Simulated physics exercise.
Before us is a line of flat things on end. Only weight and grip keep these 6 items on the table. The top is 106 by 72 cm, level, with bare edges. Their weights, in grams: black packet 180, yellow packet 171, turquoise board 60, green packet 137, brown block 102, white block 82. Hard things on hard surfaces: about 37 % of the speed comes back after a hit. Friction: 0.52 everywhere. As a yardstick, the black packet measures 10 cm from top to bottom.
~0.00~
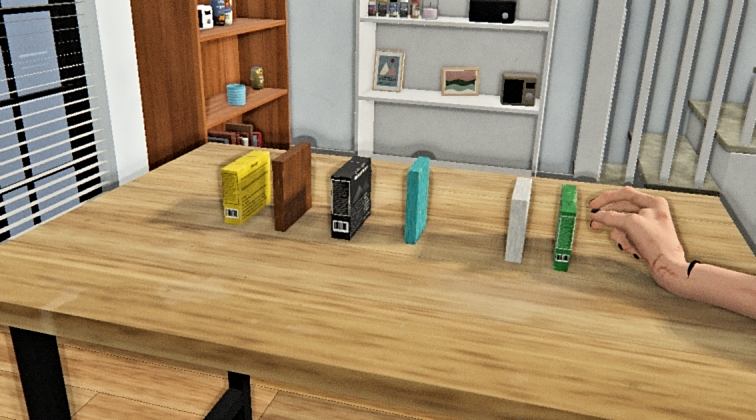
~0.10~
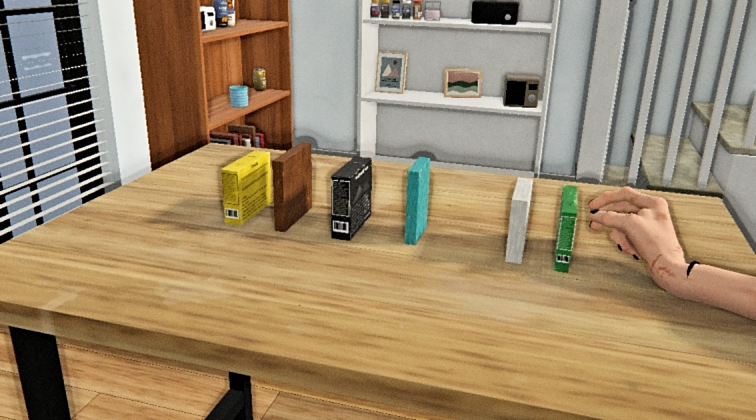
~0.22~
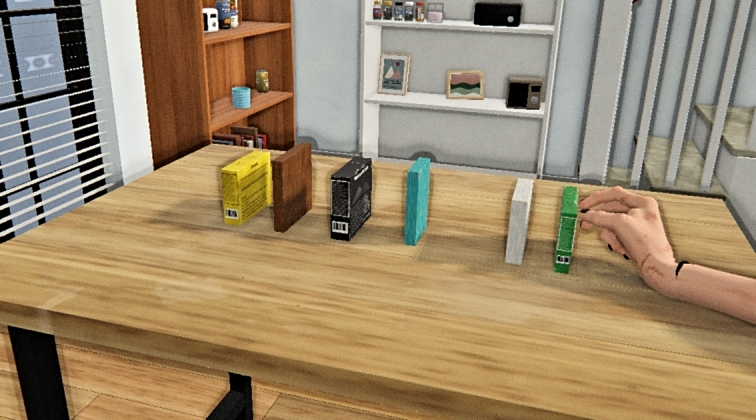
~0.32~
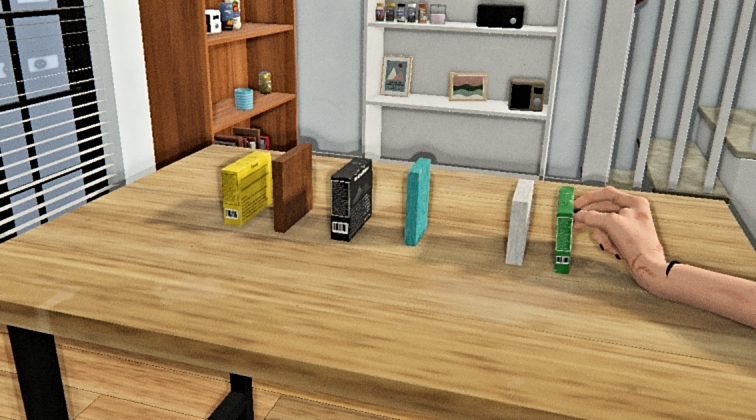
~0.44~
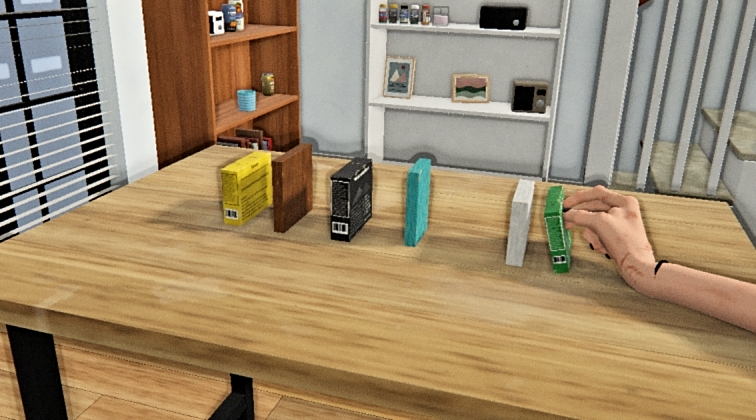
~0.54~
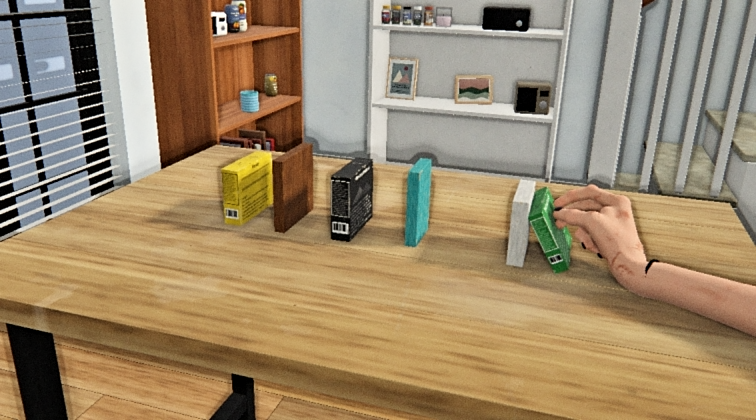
A green packet at the right end of a line of upright blocks and packets on a wooden table was pushed by a hand and tilted left toward the white block beside it.
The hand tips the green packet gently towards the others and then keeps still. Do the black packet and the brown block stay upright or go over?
The black packet stays upright and the brown block stays upright.
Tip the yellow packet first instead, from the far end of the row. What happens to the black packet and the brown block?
The black packet falls over; the brown block tips over.
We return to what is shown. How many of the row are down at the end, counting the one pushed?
In all, 2.
Around 0.74 s, green packet 68° over; white block at 65° to upright.
Around 0.94 s, green packet 72° over; white block on its side.
Finally (1.6 s), on their side or leaning hard on the table, white block; the other 3 still in place (within 5 cm). Final places as that camera would see them, black packet near (353, 198), brown block near (294, 187).
